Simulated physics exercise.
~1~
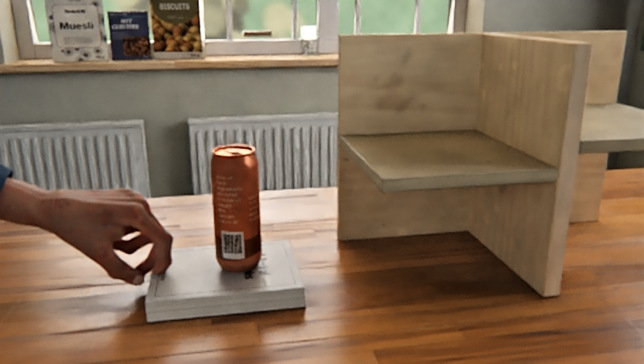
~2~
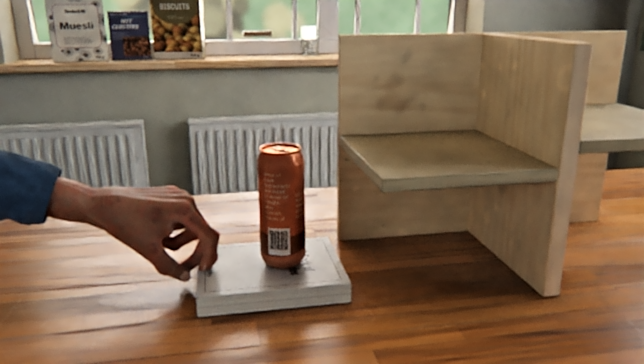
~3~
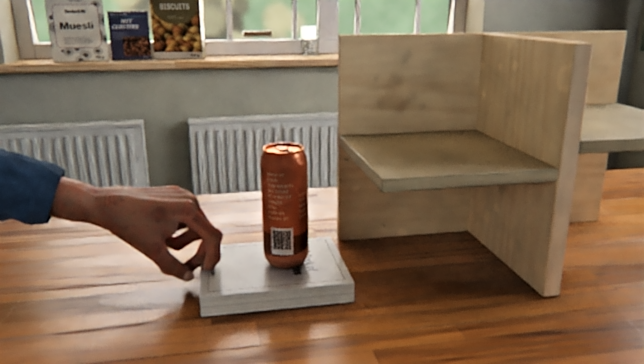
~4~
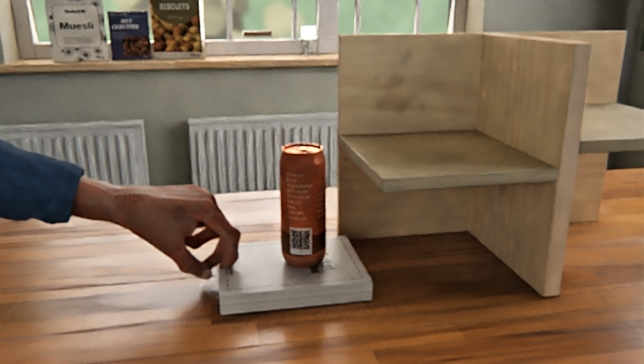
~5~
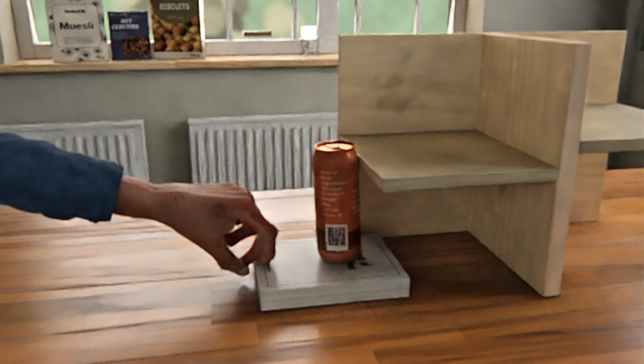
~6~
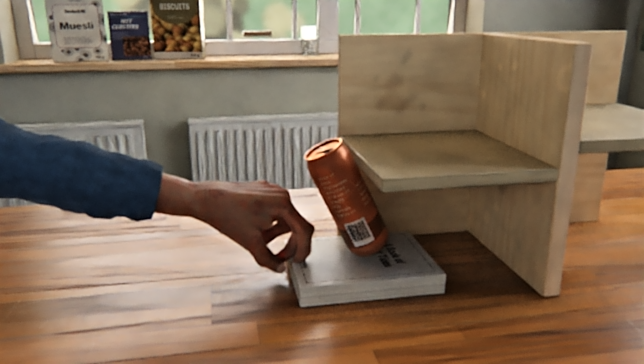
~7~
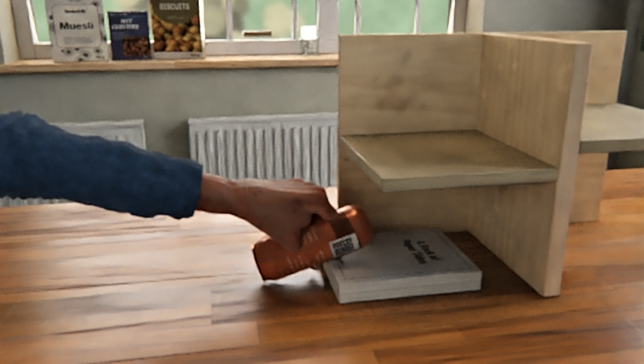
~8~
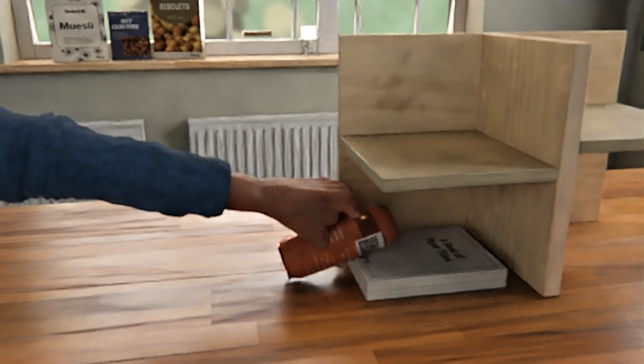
On a wooden table, a hand sliding a white book rightward under a shelf, the orange can atop it toppling backward.
